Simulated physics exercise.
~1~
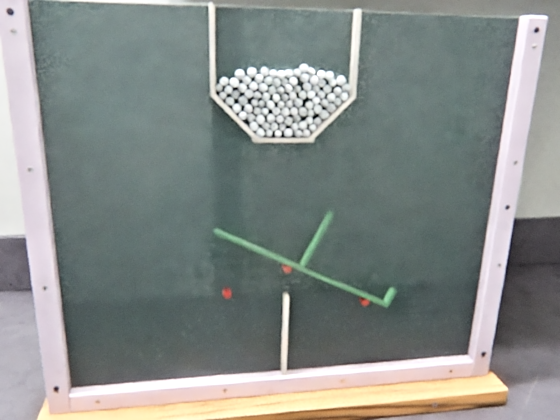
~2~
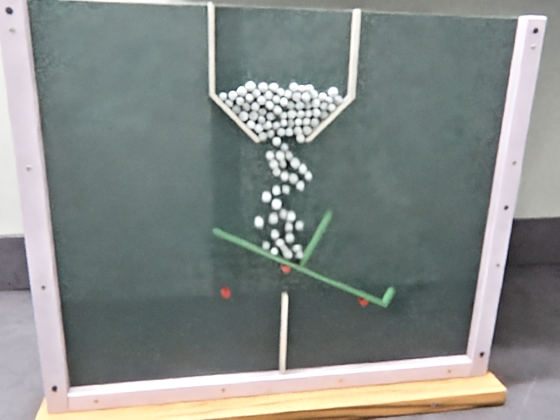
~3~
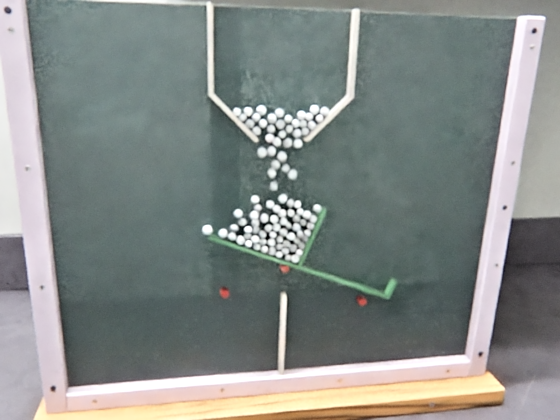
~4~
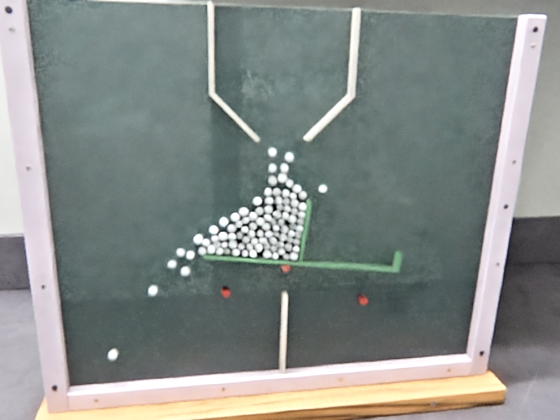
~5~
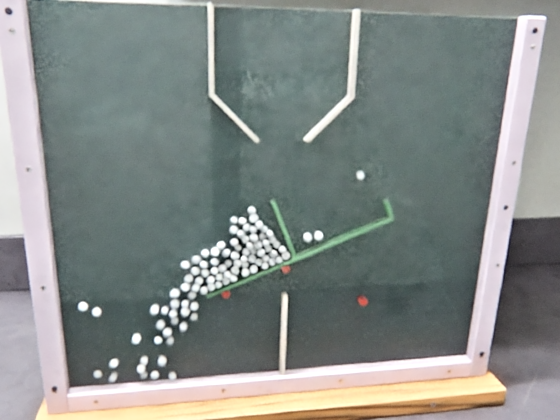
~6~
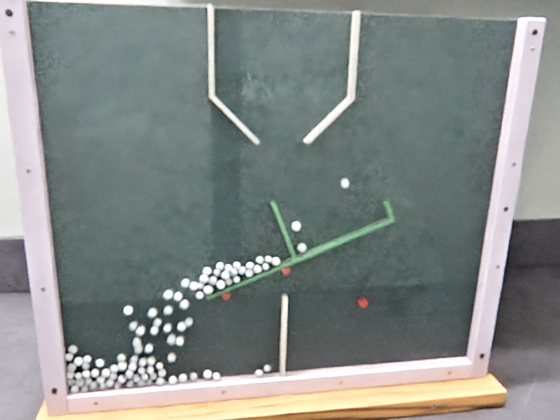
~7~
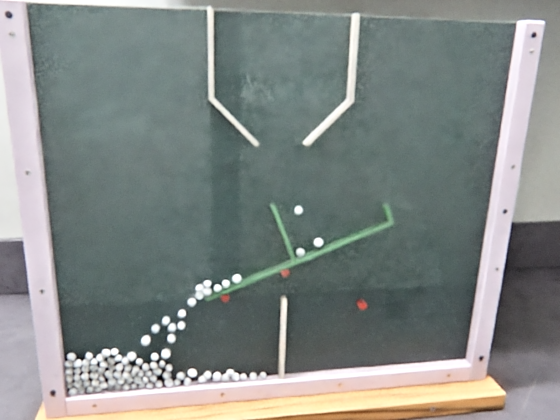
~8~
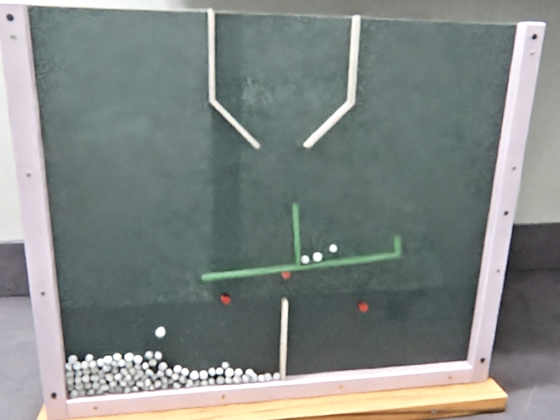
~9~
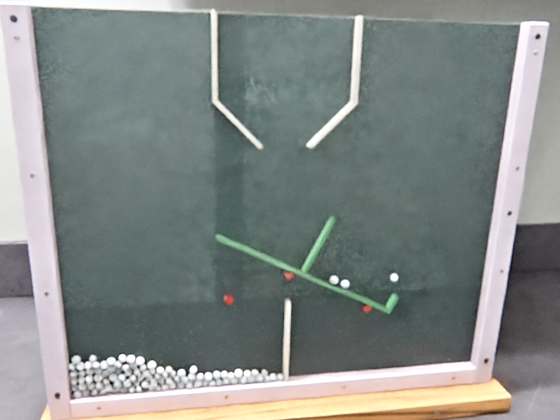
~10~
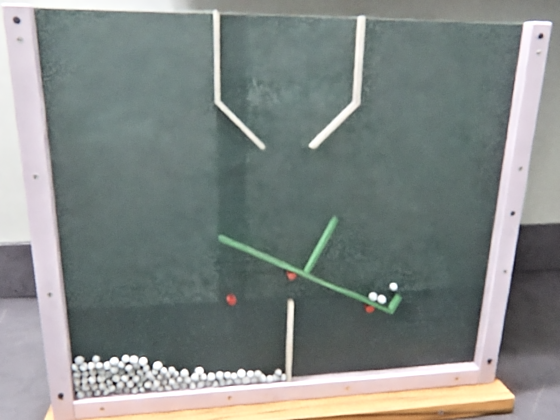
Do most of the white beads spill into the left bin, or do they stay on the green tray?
Most of the beads spill into the left bin. Only a few stay on the tray, and the right bin is empty.
In a wood-framed case with a dark green back, seen from the front by a slightly swaying camera, white beads fill a hopper above a green tray tilted down to the right. The beads pour out and pile up on the left side of the tray's upright divider. The tray rocks down to the left, spilling the pile into the left bin, while a few beads hop over to the right of the divider. Once nearly emptied, it swings back down to the right. Three beads end up by its raised right lip, the right bin empty.
